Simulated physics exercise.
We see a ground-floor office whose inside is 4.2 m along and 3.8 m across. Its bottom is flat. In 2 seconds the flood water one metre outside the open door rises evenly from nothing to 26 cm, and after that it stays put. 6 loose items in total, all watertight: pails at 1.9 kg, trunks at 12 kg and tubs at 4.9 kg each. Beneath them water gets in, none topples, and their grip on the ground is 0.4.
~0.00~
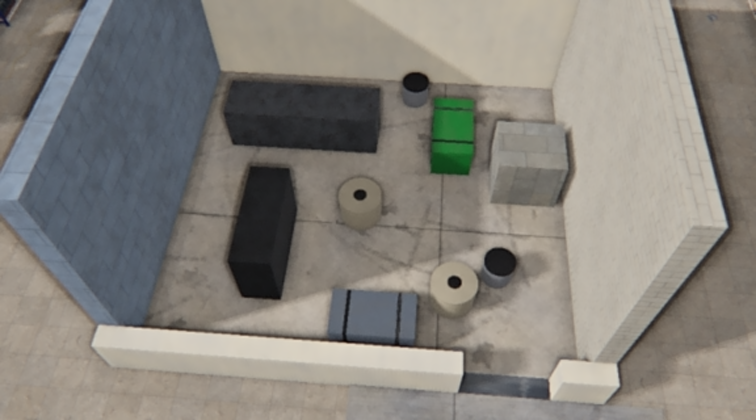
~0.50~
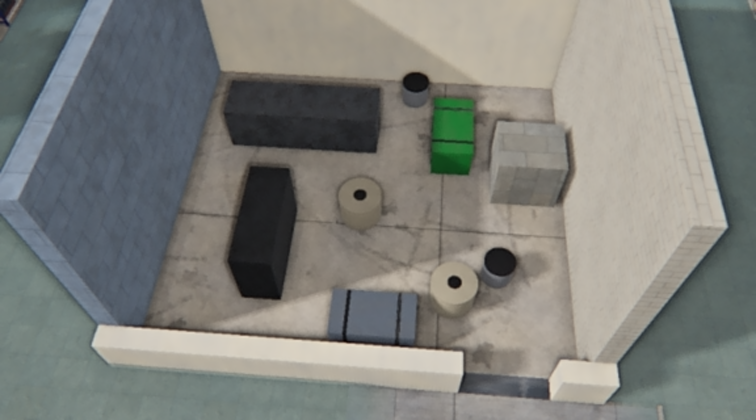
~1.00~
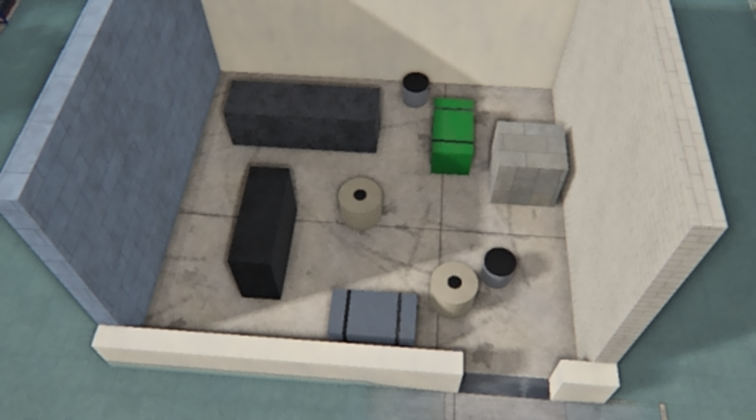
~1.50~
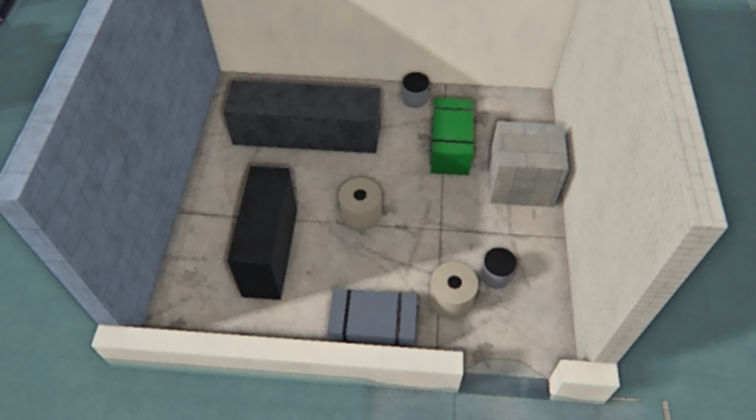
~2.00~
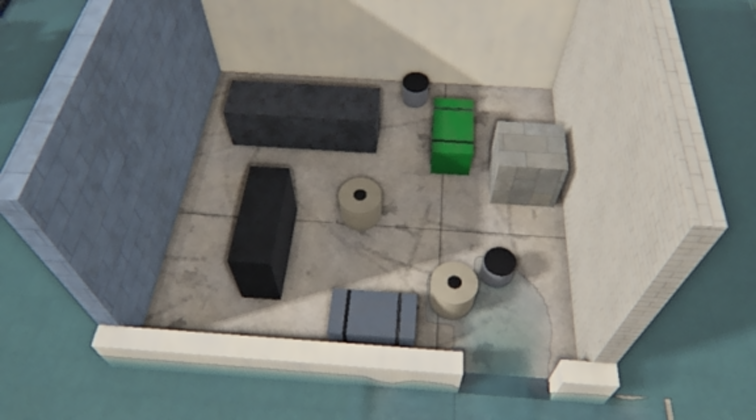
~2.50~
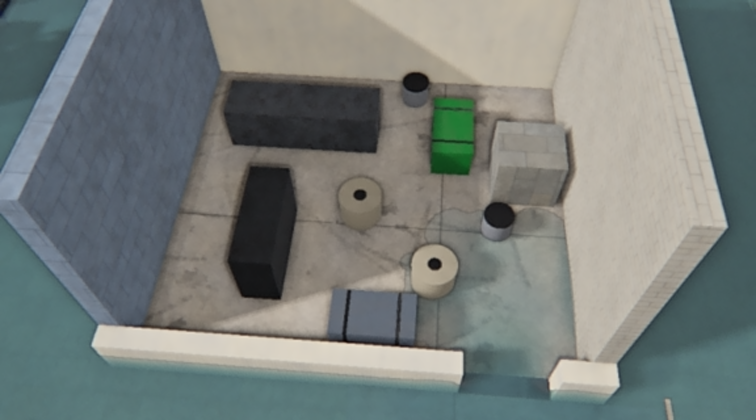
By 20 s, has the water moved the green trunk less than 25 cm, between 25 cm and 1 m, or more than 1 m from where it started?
Distance covered: Moderate.
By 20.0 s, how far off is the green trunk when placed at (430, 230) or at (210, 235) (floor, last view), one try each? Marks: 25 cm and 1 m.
The first time it wanders far off, the second time it wanders far off.
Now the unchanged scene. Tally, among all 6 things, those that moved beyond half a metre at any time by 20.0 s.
Tally: 6.
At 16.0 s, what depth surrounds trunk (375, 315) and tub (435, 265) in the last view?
Some 10 cm at the first, some 18 cm at the second.
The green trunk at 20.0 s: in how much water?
Roughly 20 cm at that moment.
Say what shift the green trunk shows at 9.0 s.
Roughly 50 cm.
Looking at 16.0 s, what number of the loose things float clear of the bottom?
At that time the total is 6.
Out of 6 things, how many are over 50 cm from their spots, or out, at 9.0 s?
Count then: 4.
After 4.0 s the green trunk is near (450, 90), 0.5 m from its start, aground; 1 afloat.
After 9.0 s the green trunk is near (494, 104), 0.5 m from its start, afloat; 6 afloat.
After 16.0 s the green trunk is near (486, 90), 0.5 m from its start, afloat; 6 afloat.
After 20.0 s the green trunk is near (513, 98), 0.7 m from its start, afloat; 6 afloat.
